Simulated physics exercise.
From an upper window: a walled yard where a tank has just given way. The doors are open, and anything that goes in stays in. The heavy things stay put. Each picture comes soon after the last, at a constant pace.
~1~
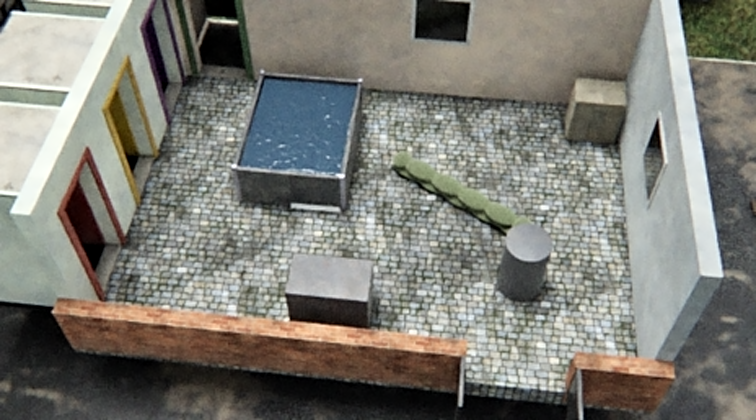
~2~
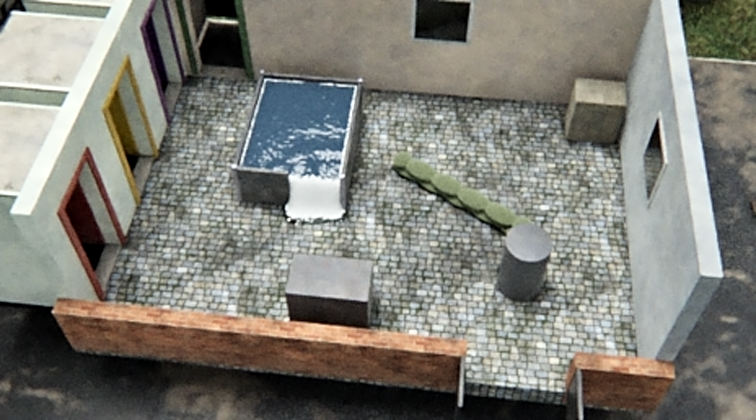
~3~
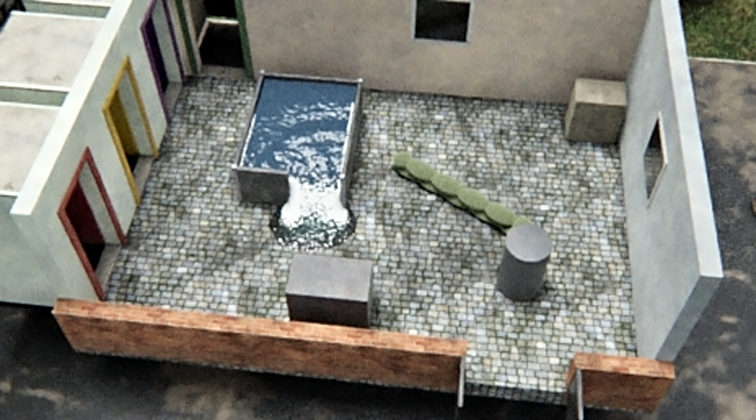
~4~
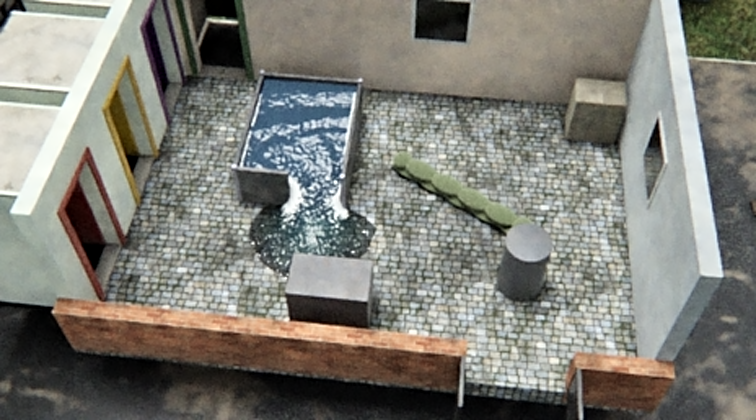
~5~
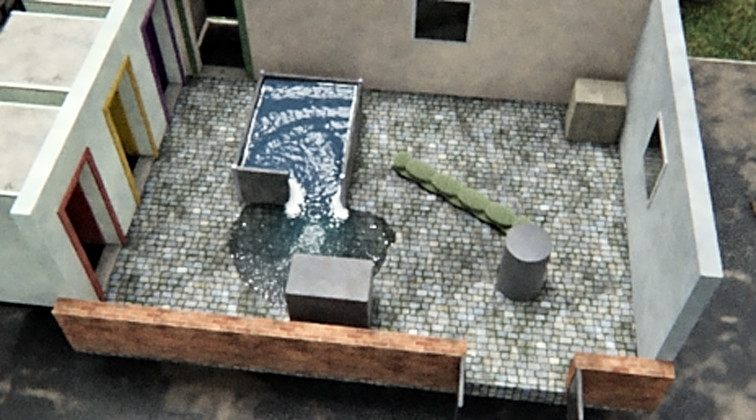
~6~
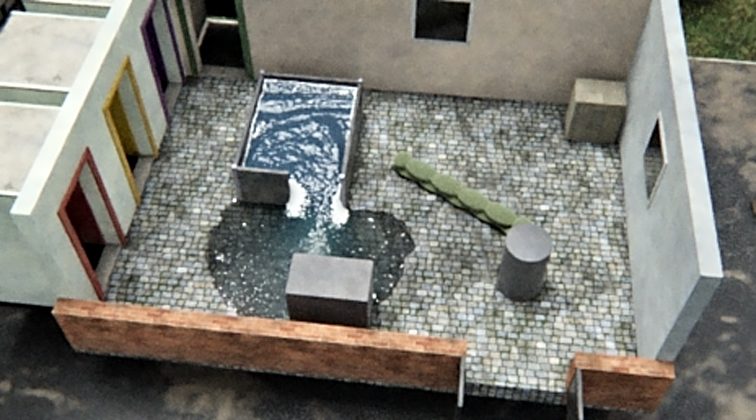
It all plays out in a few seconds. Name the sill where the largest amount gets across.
Red.
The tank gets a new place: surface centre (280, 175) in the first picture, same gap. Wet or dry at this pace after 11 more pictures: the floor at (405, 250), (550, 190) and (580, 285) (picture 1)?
In the order given: Wetted, not reached and not reached.
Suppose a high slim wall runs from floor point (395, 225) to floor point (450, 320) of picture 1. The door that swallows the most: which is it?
I pick the door marked red.
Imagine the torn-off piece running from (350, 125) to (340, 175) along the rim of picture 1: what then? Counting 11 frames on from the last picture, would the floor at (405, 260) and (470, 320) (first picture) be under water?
In the order asked: Waterlogged, then waterlogged.
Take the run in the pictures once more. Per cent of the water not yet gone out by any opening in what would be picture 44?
Around 88 in a hundred.
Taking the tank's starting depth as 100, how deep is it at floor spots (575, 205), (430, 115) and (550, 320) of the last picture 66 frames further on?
Around 4, 6 and 6 %.
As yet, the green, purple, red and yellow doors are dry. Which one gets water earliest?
It is the door marked red.
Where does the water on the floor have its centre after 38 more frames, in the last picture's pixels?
My guess is about (337, 225).
A moment on, water covers 20 % of the floor; yellow door not reached, purple door not reached, red door not reached, green door not reached.
Next, water covers 30 % of the floor; yellow door not reached, purple door not reached, red door wet at the sill, nothing in, green door not reached.
Then, water covers 45 % of the floor; yellow door wet at the sill, nothing in, purple door not reached, red door some in, green door not reached.
Later, water covers 75 % of the floor; yellow door wet at the sill, nothing in, purple door wet at the sill, nothing in, red door a lot in, green door a trickle in.
In the end, water covers 95 % of the floor; yellow door wet at the sill, nothing in, purple door a trickle in, red door a lot in, green door some in; the red door has let in the most.
